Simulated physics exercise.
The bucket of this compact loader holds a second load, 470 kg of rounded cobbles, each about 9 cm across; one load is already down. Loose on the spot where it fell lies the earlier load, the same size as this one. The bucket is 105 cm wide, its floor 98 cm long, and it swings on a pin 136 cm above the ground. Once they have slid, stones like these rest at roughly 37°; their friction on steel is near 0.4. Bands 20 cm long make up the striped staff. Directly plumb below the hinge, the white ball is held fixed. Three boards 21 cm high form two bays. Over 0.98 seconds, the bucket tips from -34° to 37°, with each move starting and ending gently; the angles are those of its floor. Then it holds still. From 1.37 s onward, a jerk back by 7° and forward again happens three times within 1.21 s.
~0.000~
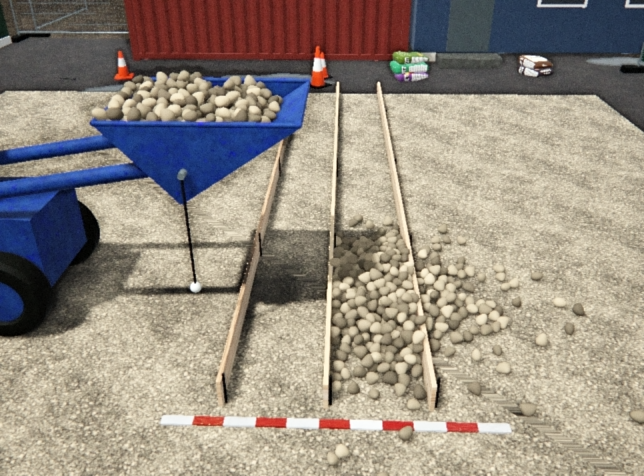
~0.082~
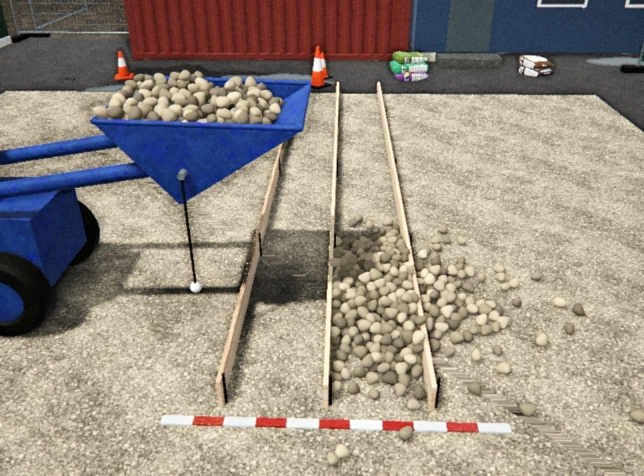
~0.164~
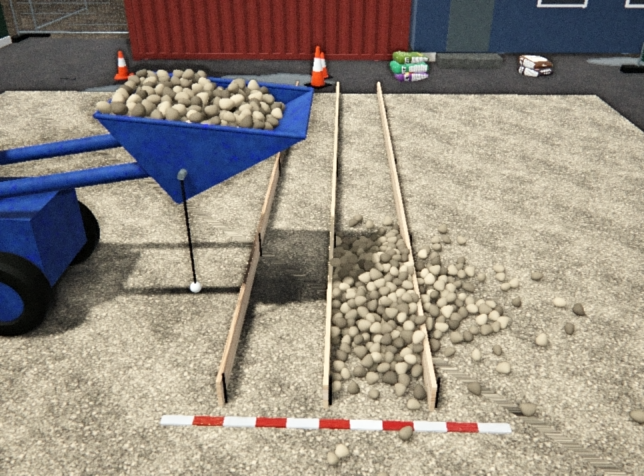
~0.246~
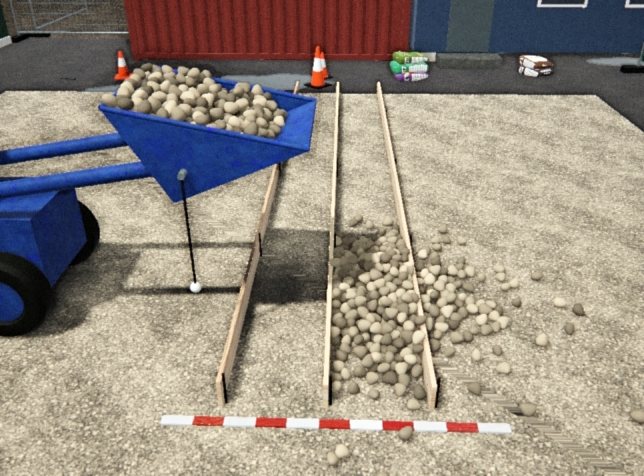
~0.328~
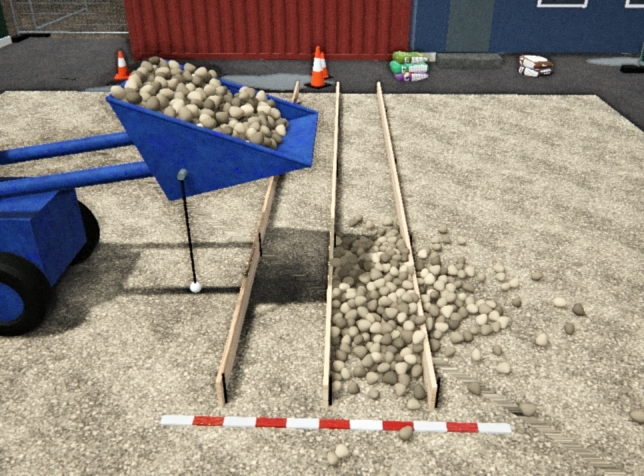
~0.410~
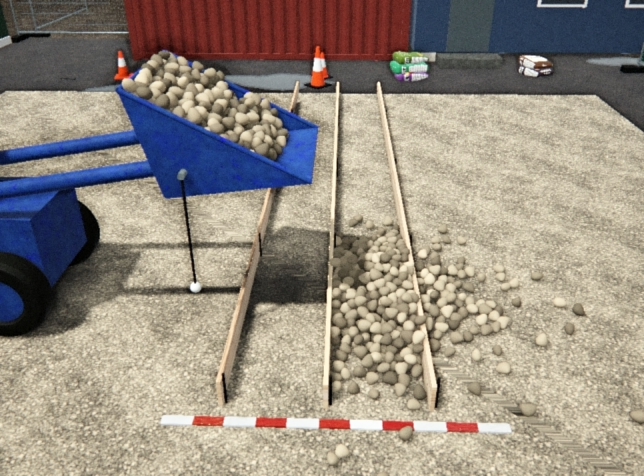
Gravel yard with a striped staff, a blue bucket of rounded stones tilting steadily down to the right beside boards and heaped stones.
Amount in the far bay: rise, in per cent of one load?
46 percent.
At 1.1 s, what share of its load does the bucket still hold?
Close to 65 in a hundred.
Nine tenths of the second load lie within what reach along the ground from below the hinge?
Ahead of it by roughly 150 cm.
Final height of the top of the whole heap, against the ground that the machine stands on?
I'd say close to 48 cm above the ground.
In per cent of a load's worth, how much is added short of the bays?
Some 0 per cent of a load.
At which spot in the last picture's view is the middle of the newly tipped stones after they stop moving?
Centre at roughly (337, 285).
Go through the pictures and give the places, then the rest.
The first picture shows lip at (301, 126), floor tilted -34°, highest stones at (167, 86). The earlier load is highest near (383, 264), 31 cm above ground level, 82 % in the far bay, 18 % past the last board.
The second picture shows lip at (302, 129), floor tilted -33°, highest stones at (156, 86); the stones move at 0.2 m/s on average.
The third picture shows lip at (306, 137), floor tilted -29°, highest stones at (158, 83); the stones move at 0.3 m/s on average.
In the fourth picture, the bucket is at -23°, its lip at (309, 150); the top of the load is at (154, 76); the stones move at 0.4 m/s on average.
The fifth picture shows lip at (311, 165), floor tilted -15°, highest stones at (156, 70); the stones move at 0.5 m/s on average.
The sixth picture shows lip at (311, 182), floor tilted -7°, highest stones at (165, 64); the stones move at 0.5 m/s on average.
After 0.7 s the floor is at 26°; in per cent of one load, 100 in the bucket, 82 in the far bay, 18 past the last board; the foremost stones are at (568, 334).
After 1.1 s the floor is at 37°; in per cent of one load, 63 in the bucket, 34 in the near bay, 85 in the far bay, 18 past the last board; the foremost stones are at (568, 334).
After 3.0 s the floor is at 37°; in per cent of one load, 0 in the bucket, 47 in the near bay, 128 in the far bay, 25 past the last board; the foremost stones are at (565, 312).
After 5.7 s the floor is at 37°; in per cent of one load, 0 in the bucket, 47 in the near bay, 128 in the far bay, 25 past the last board; the foremost stones are at (565, 312). Net gain in the far bay, 46.
